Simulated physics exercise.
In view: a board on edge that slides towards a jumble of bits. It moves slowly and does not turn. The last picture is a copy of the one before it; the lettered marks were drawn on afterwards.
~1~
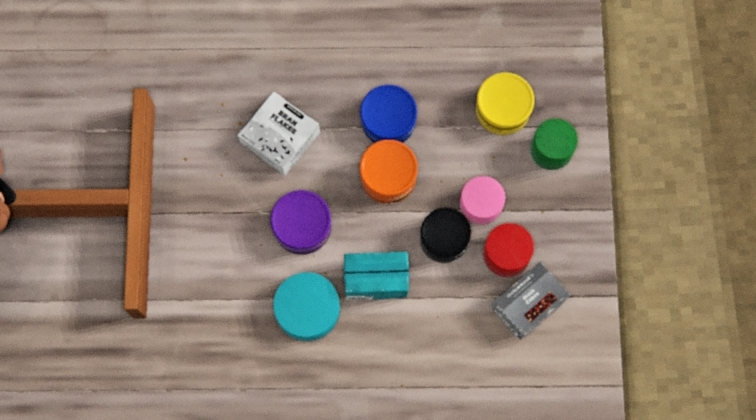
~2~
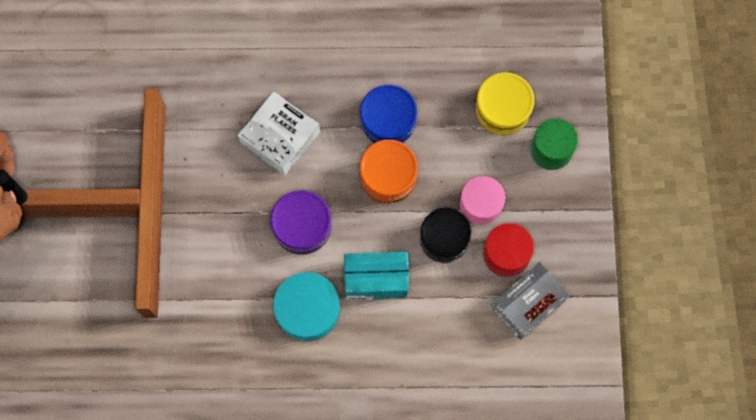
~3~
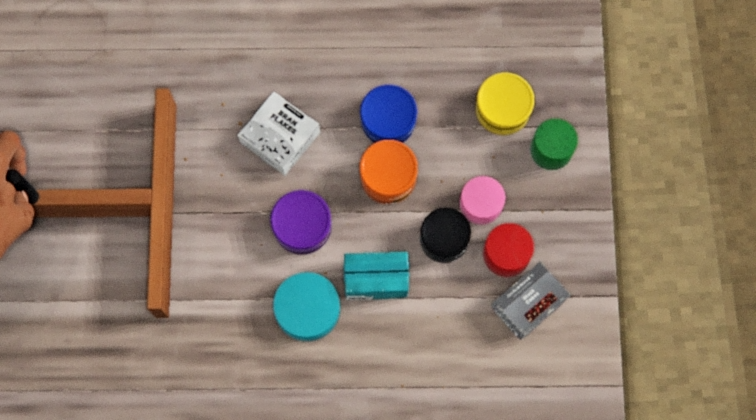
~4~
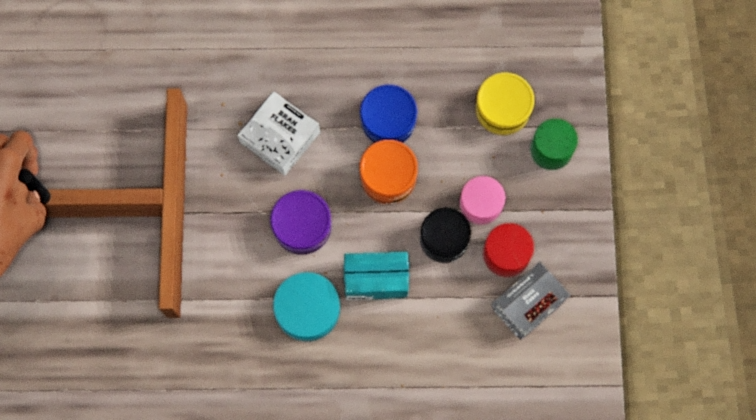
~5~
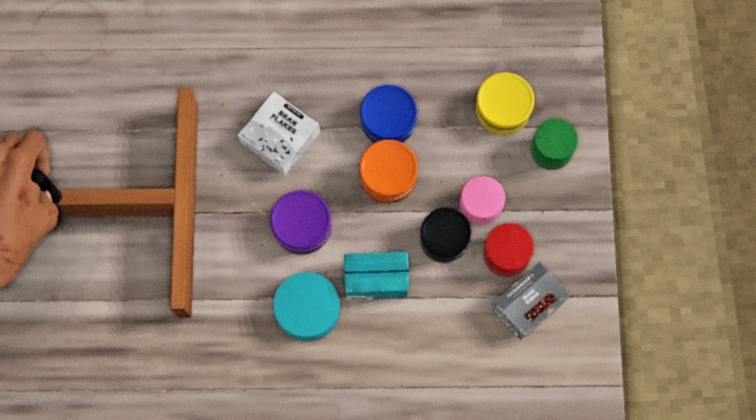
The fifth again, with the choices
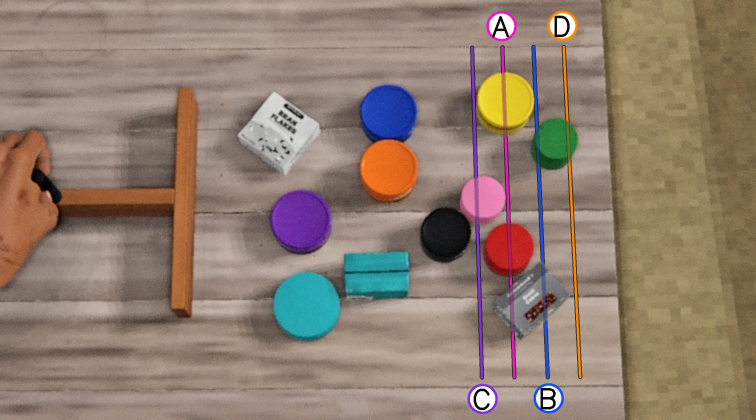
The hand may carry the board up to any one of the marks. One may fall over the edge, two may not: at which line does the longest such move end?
It should halt at C.
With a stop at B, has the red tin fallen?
Yes.
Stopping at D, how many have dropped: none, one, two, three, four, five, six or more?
By then, six or more.
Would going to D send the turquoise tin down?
By then, no.
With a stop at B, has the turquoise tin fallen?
No.
On the marked copy, A at (508, 207); B at (540, 206); C at (477, 207); D at (572, 206).
With C. Early on, board (287, 195); turquoise tin (328, 309); blue tub (395, 114).
Further on, board (391, 194); yellow jar (538, 101); red tin (520, 254).
At the end, board (474, 193); yellow jar (607, 82); green pot (595, 148); none fallen.
As for the rest, A drops two; B drops six; D drops six.
